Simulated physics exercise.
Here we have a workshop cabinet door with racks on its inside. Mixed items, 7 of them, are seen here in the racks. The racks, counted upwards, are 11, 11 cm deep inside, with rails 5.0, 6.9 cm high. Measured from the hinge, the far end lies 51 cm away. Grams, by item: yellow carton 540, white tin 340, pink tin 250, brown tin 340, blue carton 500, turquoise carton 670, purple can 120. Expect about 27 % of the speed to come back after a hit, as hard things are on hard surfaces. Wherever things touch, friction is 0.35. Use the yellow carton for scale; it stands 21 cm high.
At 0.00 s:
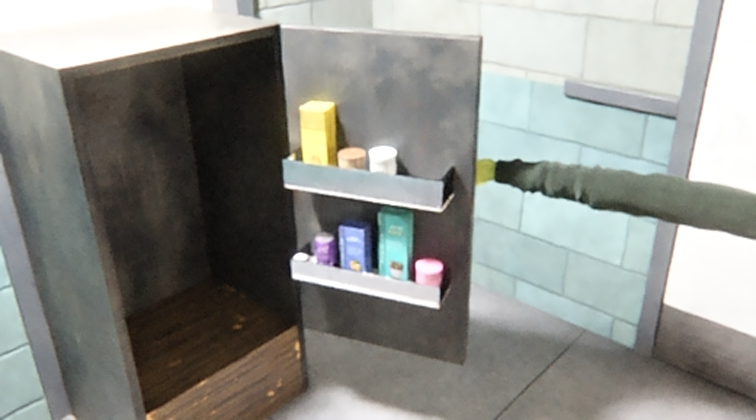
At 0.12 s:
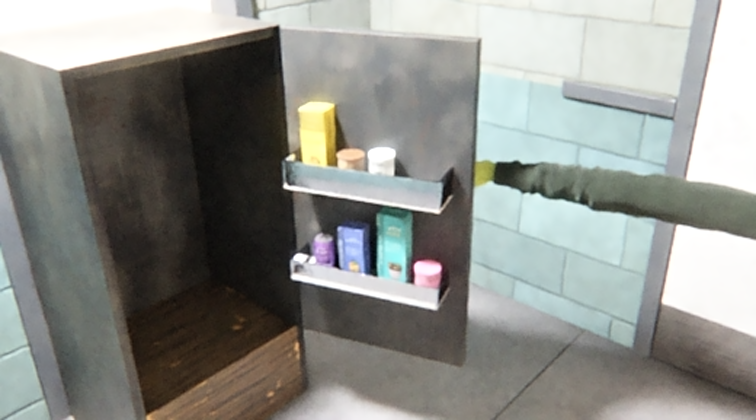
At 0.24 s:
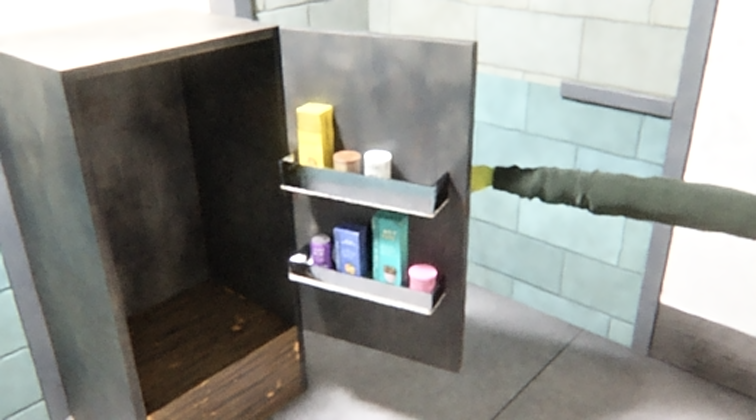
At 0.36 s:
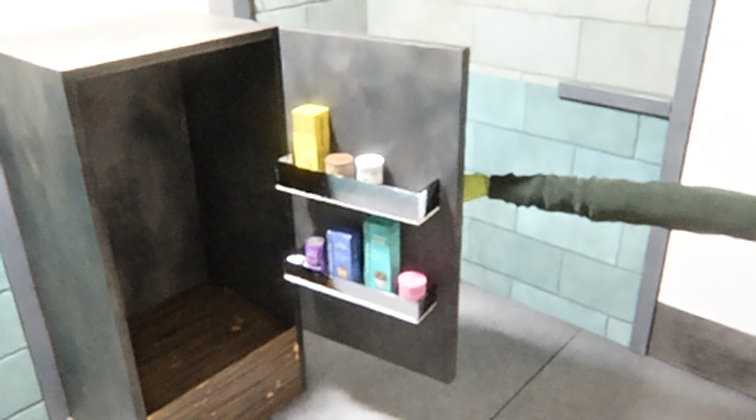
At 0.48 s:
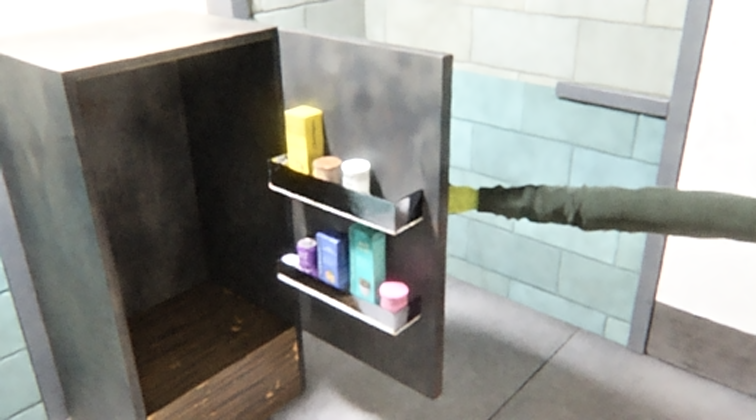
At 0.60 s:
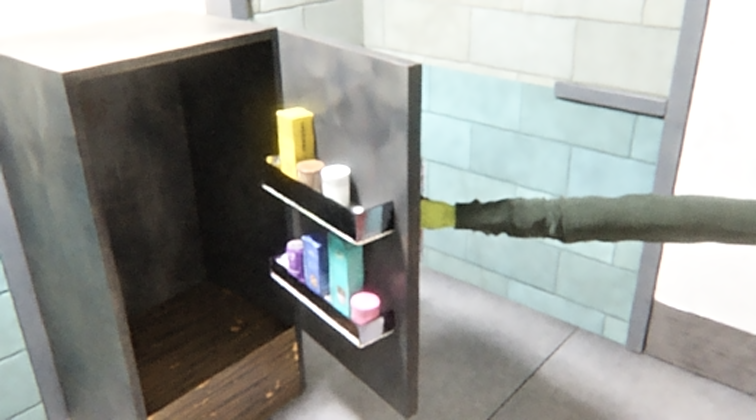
At the start, a dark cabinet stands wide open, its door racks holding a yellow carton, tins and other items, while a green-sleeved arm reaches from the right to the door's edge. The arm then pushes the door leftward, slowly at first and then faster, partway toward the cabinet.
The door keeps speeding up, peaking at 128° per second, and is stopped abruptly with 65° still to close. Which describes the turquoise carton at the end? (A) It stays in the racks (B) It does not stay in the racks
It does not stay in the racks (B).
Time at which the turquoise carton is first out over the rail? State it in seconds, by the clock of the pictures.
Near 0.9 s on the clock.
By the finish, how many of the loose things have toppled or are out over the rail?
1 of them.
By 0.80 s, open by 65°; turquoise carton tilted 12° near (302, 281); blue carton tilted 3°; white tin 3 cm from its spot.
By 1.30 s, open by 65°; turquoise carton now out over the rail; white tin 3 cm from its spot; blue carton 2 cm from its spot.
By 1.50 s, open by 65°; white tin 3 cm from its spot; blue carton 2 cm from its spot.
When it is over (1.9 s), out over the rail, turquoise carton; the other 6 within 5 cm of the start.
